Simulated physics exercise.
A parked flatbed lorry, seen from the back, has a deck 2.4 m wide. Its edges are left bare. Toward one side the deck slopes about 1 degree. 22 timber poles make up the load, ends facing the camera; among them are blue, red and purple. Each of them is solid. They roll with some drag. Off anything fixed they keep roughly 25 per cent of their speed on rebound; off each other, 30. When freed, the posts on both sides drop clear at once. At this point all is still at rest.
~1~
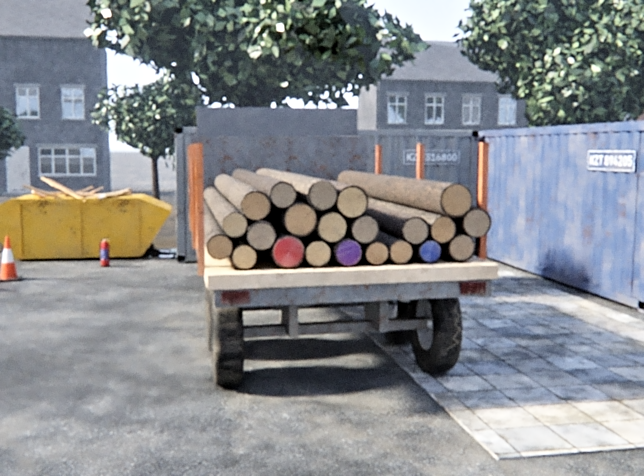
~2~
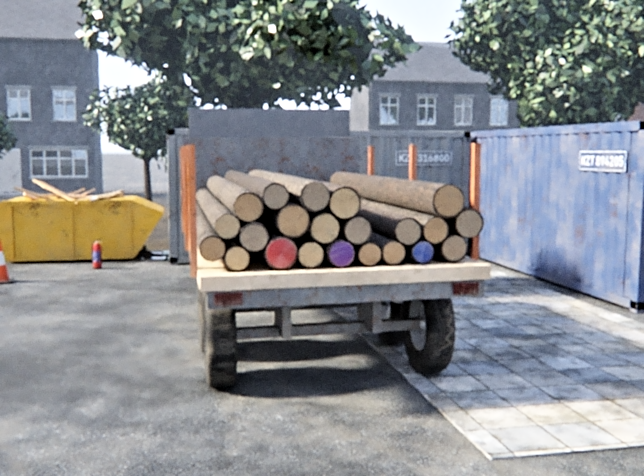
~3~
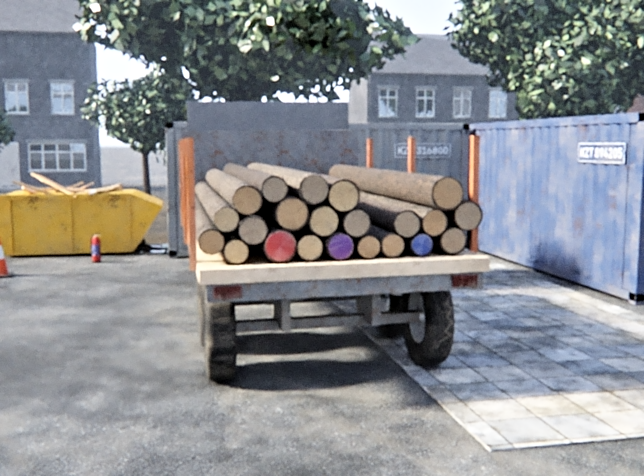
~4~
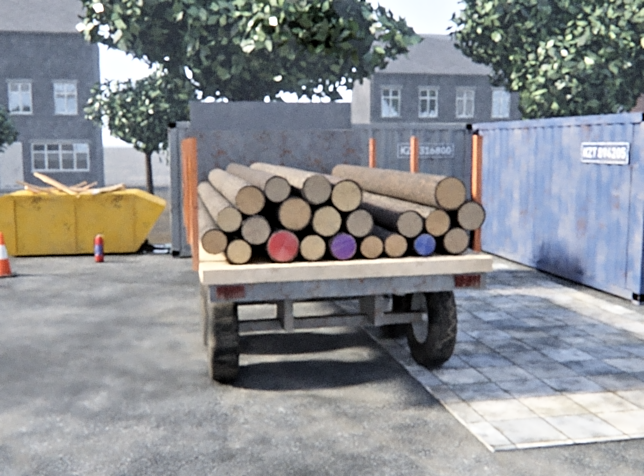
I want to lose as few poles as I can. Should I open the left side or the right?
Open the right side.
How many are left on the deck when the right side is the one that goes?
Count: 20.
Side on the left freed, after 2.4 s, blue is on the deck, 55 cm from the right edge; red is on the deck, 45 cm from the left edge, rolling left; purple is on the deck, 115 cm from the left edge; 4 of 22 are off.
Side on the left freed, at the end, blue is on the deck, 55 cm from the right edge; red is on the ground to the left; purple is on the deck, 120 cm from the left edge; 8 of 22 are off.
Side on the right freed, after 0.9 s, blue is on the deck, 55 cm from the right edge; red is on the deck, 65 cm from the left edge; purple is on the deck, 115 cm from the left edge; 2 of 22 are off.
Side on the right freed, at the end, blue is on the deck, 55 cm from the right edge; red is on the deck, 65 cm from the left edge; purple is on the deck, 115 cm from the left edge; 2 of 22 are off.
